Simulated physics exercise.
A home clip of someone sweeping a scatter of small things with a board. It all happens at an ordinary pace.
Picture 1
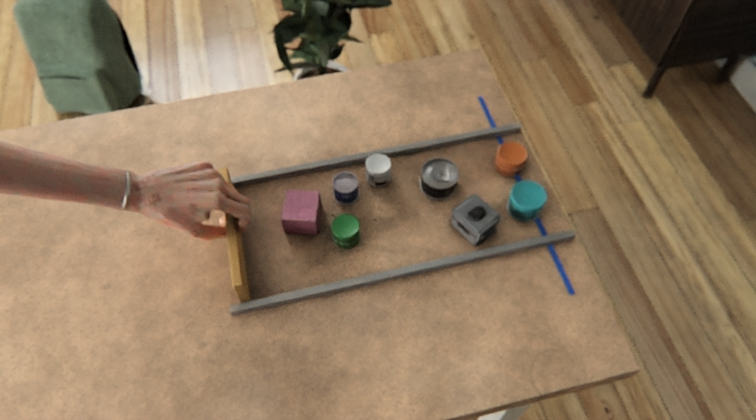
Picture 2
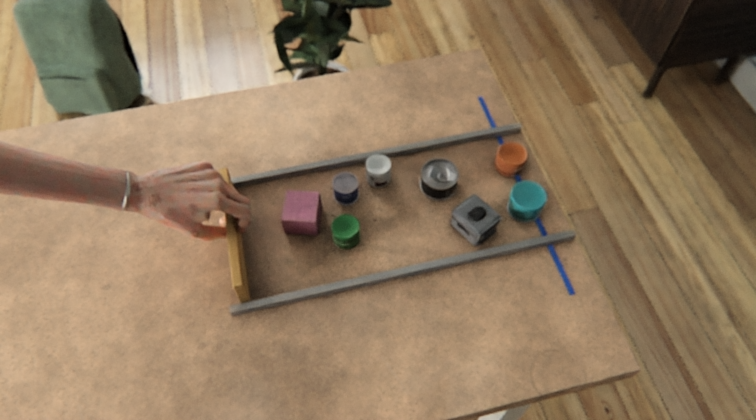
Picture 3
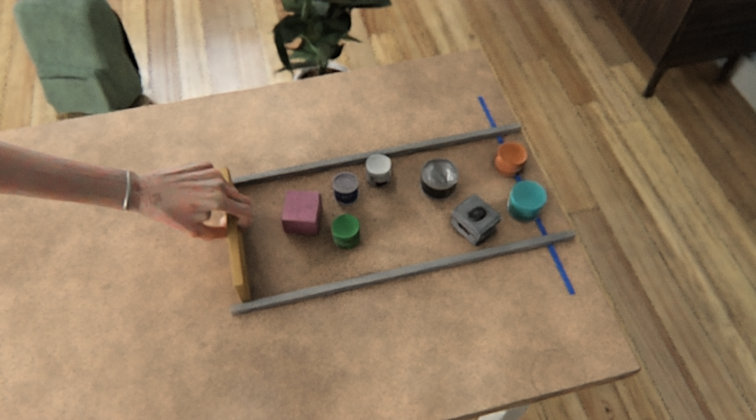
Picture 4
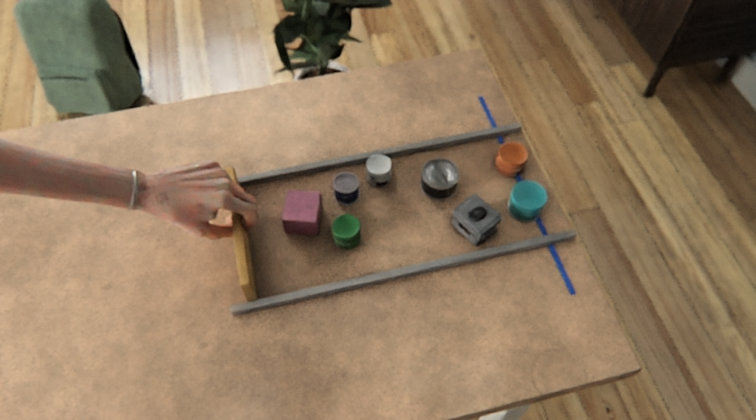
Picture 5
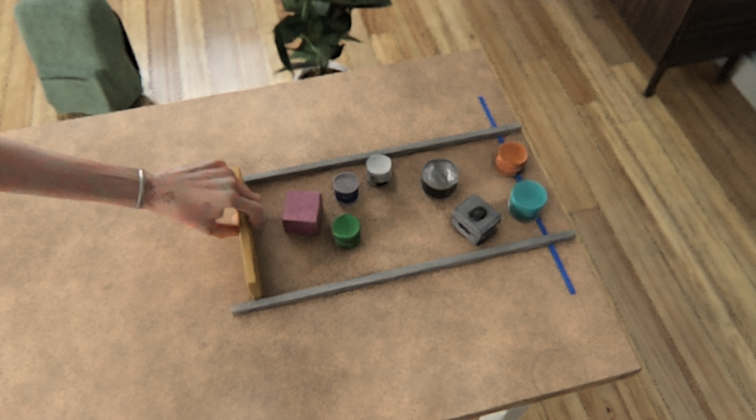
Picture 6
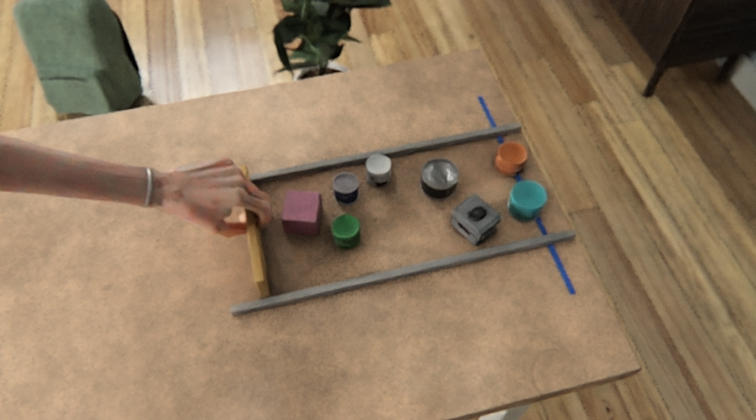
We see a hand holding a wooden board upright between two grey rails on a table, with a pink block, small tubs and tins to its right. The board stays nearly still, then slides slightly right toward the unmoving objects.
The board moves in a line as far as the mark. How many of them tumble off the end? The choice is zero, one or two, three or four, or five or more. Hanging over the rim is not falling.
The number that fall off is three or four.
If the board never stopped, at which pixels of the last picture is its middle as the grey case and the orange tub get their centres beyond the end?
Its middle is around (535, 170) and around (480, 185).
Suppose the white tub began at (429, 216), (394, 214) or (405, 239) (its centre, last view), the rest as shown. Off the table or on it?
In that order, it goes over; is lost; remains up.
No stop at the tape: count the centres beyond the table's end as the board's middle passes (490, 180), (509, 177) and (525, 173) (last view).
It would be 1, 4 and 4.
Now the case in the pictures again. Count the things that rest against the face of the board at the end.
The number is 4.
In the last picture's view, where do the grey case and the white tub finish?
The grey case at (558, 213), the white tub at (515, 136).
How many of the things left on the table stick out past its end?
That would be 2.
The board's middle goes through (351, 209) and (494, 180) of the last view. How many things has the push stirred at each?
At the one place 4, at the other 8.
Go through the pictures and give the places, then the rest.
The first frame shows orange tub (511, 159); turquoise tin (526, 202); grey case (475, 220); board (234, 233); tape (521, 184).
The second frame shows turquoise tin (526, 202); green tub (346, 232).
The third frame shows grey case (475, 220); blue tin (346, 189).
The fourth frame shows orange tub (511, 159); board (240, 232).
The fifth frame shows turquoise tin (527, 201); pink block (303, 213).
The sixth frame shows orange tub (511, 159); turquoise tin (527, 201); grey case (475, 220); board (254, 230); tape (521, 184).
Soon after, none off yet; orange tub at rest near (511, 159); turquoise tin at rest near (527, 201); grey case at rest near (475, 220).
After that, none off yet; orange tub displaced about its own width near (540, 148); turquoise tin displaced a little near (545, 205); grey case displaced about its own width near (518, 221).
In the end, the number that fall off is three or four; gone, blue tin, black pot, turquoise tin and orange tub.
